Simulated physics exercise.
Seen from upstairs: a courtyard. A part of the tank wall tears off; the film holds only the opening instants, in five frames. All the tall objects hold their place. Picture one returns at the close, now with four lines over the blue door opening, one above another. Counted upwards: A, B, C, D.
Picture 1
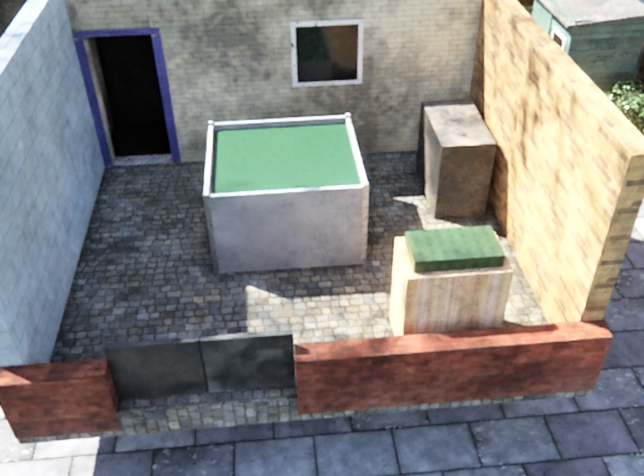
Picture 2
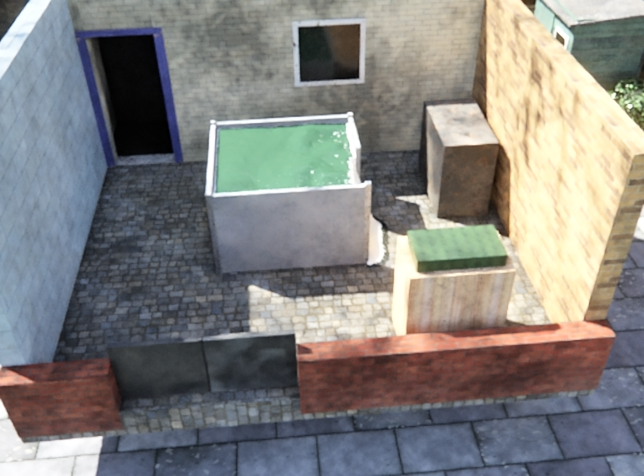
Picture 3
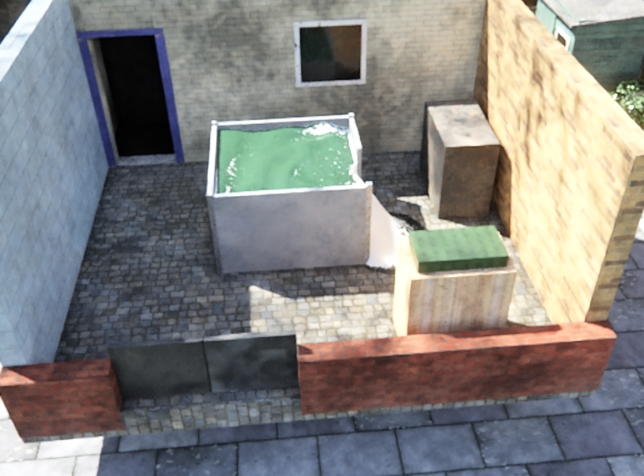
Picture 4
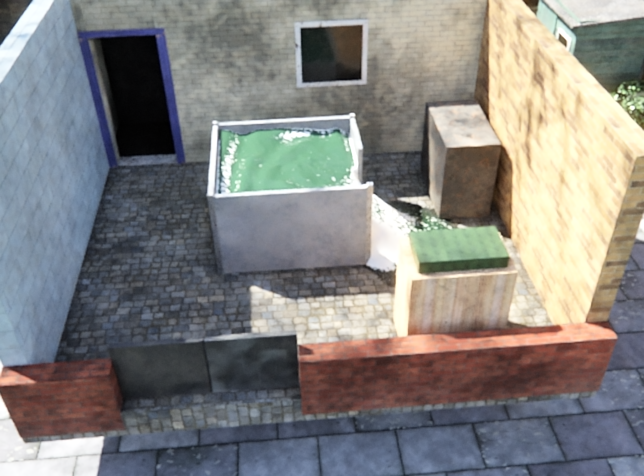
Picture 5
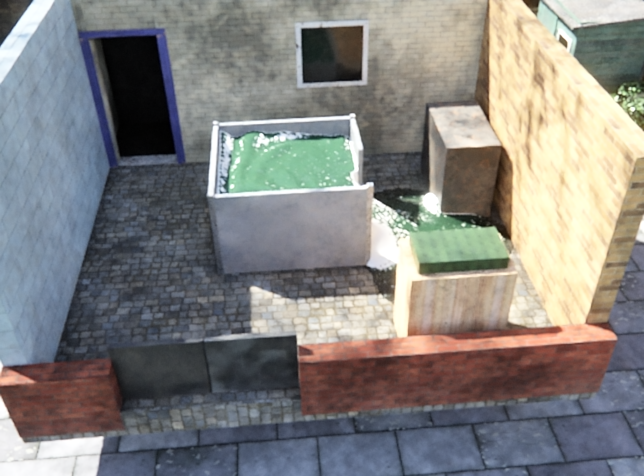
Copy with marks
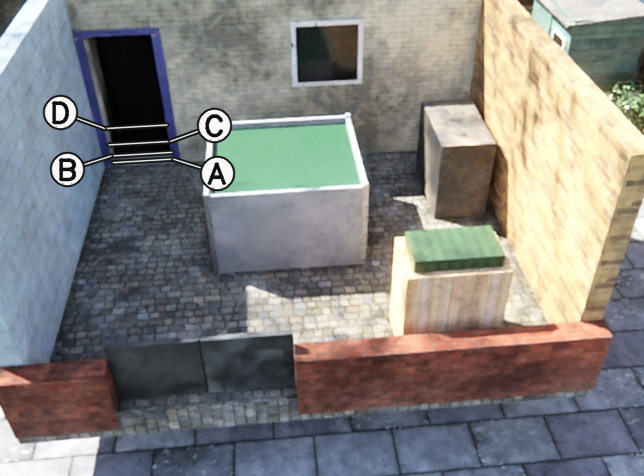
Green water in the pale tank sloshed and dropped a little as it poured out through the right side, foaming onto the paving and spreading between the brown box and the green-topped wooden crate.
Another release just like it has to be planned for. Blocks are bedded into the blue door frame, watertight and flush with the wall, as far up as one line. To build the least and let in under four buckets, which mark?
B.
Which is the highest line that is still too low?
A it is.
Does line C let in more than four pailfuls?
No, not at all.
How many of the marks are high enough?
Three.
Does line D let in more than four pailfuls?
No, not at all.
In white, A at (143, 160); B at (141, 154); C at (139, 143); D at (136, 126); from the bottom up A, B, C, D.
If A is chosen, about 13 bucketfuls get in.
If B is chosen, a splash gets over, under a bucket.
If C is chosen, nothing gets over.
If D is chosen, nothing gets over.
